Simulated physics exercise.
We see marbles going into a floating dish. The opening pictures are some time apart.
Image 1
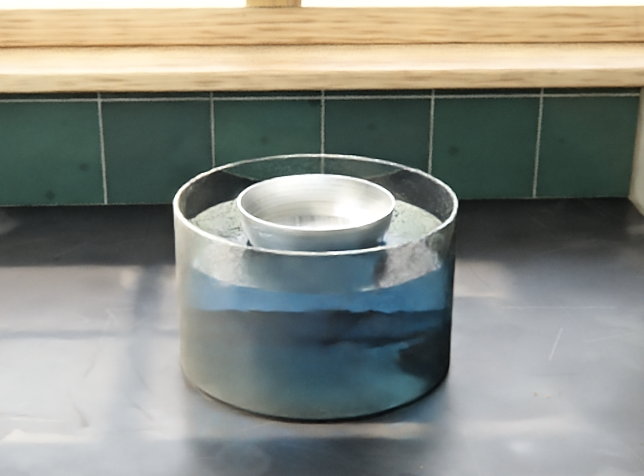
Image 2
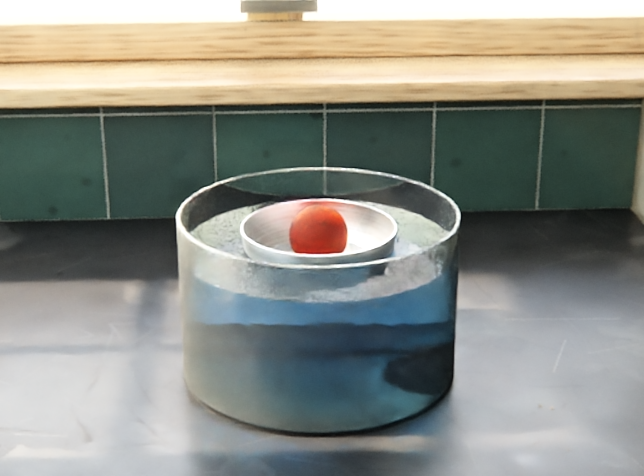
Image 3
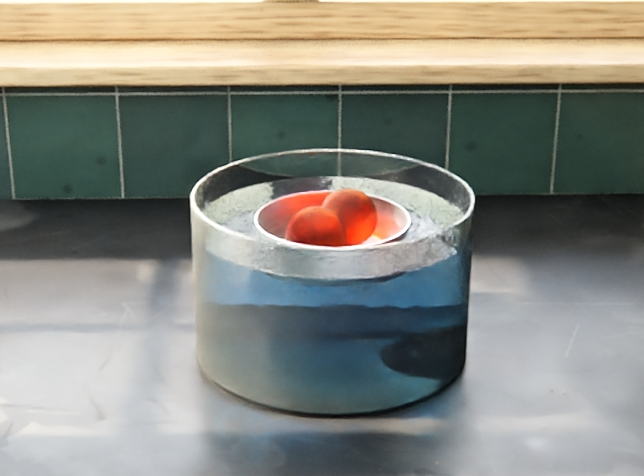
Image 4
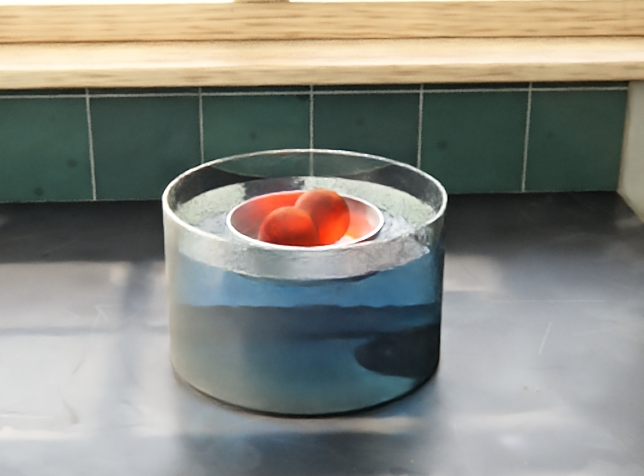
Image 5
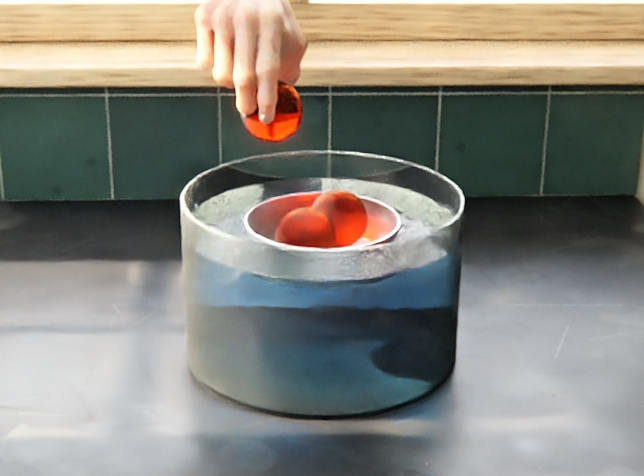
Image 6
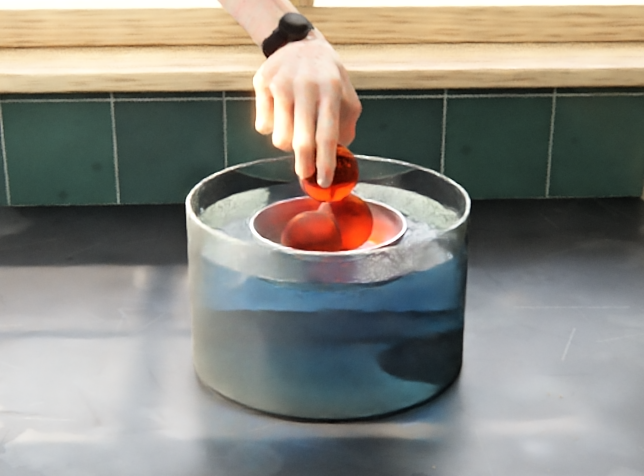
The video shows a metal dish floating in a round glass tank of water, sitting lower as first one and then two red marbles appear in it, before a hand brings another red marble down close above them.
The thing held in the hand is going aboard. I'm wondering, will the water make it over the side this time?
Goes down.
A moment on, the glass marble is in and the dish dips.
Further on, water pours in over its edge.
When it is over, the dish lies on the bottom with its load.
